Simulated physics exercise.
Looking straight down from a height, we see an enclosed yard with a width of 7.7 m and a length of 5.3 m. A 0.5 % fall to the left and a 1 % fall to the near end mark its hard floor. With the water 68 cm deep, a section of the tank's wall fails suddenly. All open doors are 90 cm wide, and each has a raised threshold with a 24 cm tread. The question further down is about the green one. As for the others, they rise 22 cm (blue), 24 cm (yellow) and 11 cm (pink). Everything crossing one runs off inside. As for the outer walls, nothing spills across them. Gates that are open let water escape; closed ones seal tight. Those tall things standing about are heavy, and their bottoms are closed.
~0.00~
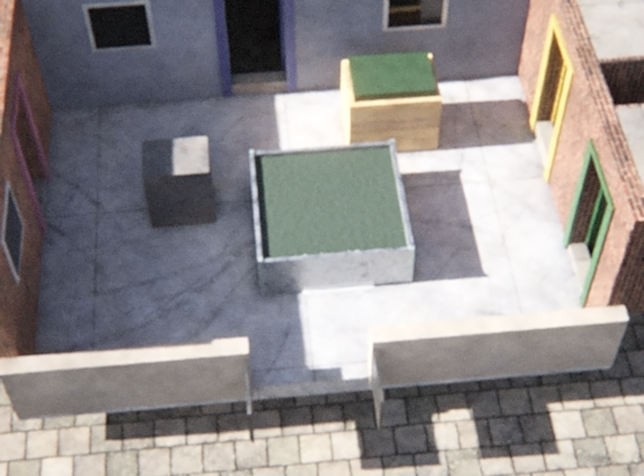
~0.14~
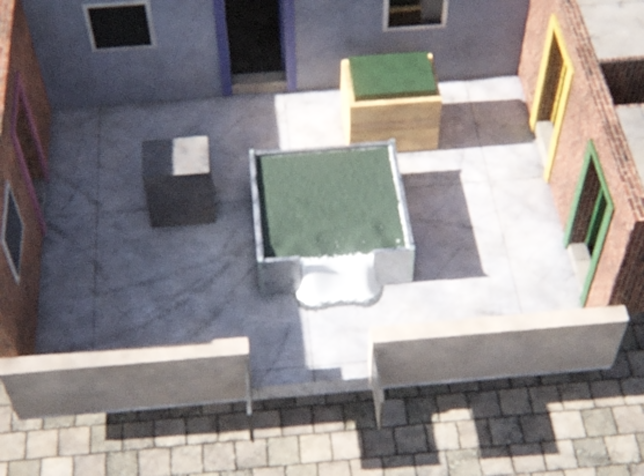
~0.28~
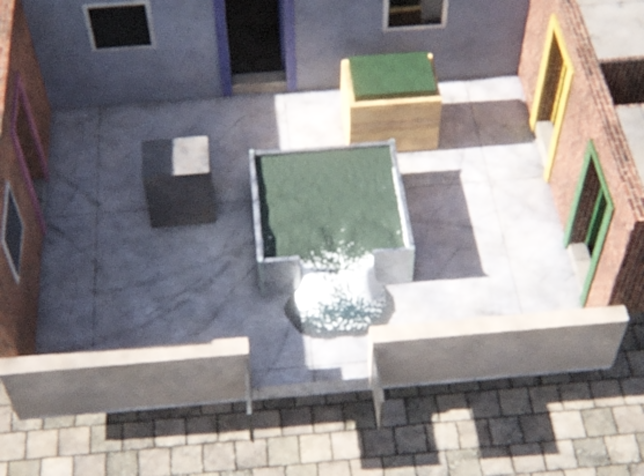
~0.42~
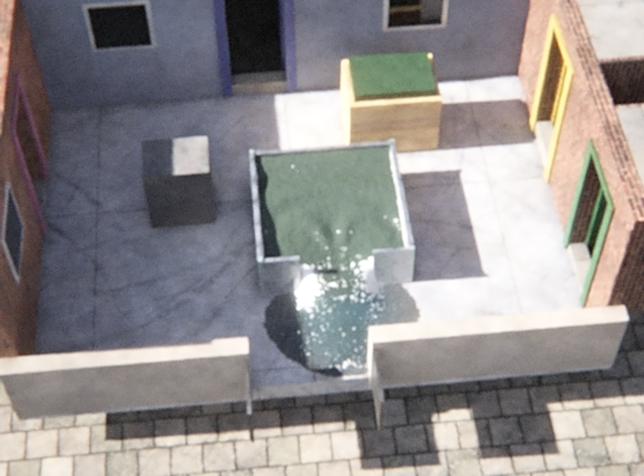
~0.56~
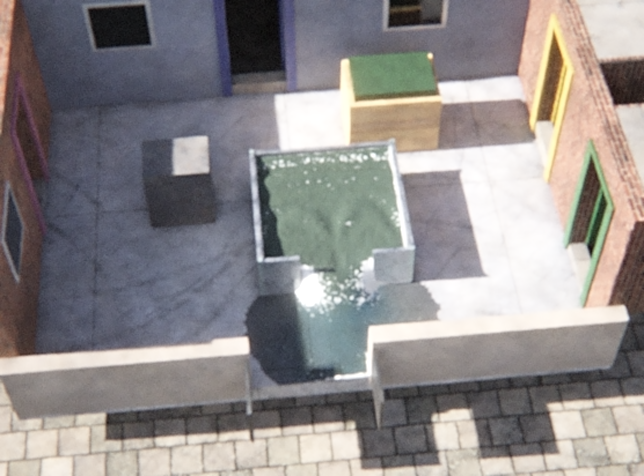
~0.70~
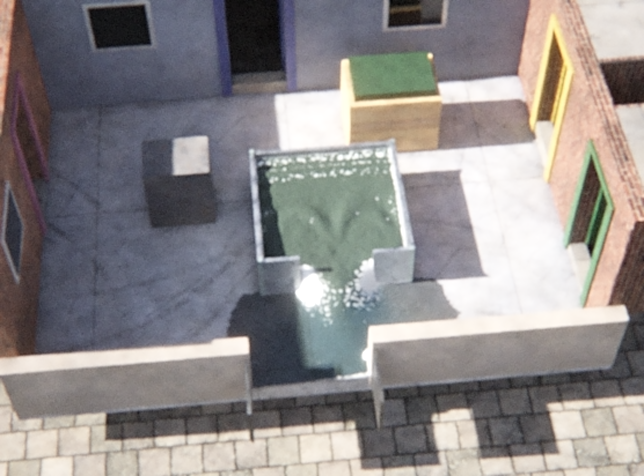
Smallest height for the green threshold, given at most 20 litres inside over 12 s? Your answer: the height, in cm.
About 10.5 cm.
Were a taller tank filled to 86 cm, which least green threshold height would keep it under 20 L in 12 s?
Something near 15 cm should do.
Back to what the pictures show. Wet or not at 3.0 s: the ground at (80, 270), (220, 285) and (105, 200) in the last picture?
So the three spots come out spared, spared, spared, in that order.
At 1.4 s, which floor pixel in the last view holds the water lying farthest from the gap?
I'd put the front's tip around (573, 343).
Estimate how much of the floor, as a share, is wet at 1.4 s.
Near 15 per cent is wet.
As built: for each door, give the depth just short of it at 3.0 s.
Depths in cm - blue: 0, yellow: 1, pink: 0, green: 15.
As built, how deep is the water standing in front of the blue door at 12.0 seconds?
Depth: Near 1.5 cm.
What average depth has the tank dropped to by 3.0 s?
Around 31 cm on average.
After 1.4 s water covers 15 % of the floor, deepest (40 cm) near (378, 360); it has not reached the green door.
After 3.0 s water covers 25 % of the floor, deepest (24 cm) near (378, 360); 15 cm at the green door, 4 litres in over its 13 cm threshold.
After 12.0 s water covers 65 % of the floor, deepest (8 cm) near (378, 360); 4 cm at the green door, 8 litres in over its 13 cm threshold.
At the green door as built, the water arrived by 2.0 s and peaked near 16 cm at 2.8 s.
With a threshold of 9 cm, 33 litres would have come in within the 12 s; with 12 cm, 12 litres. So under 20 litres takes about 10.5 cm.
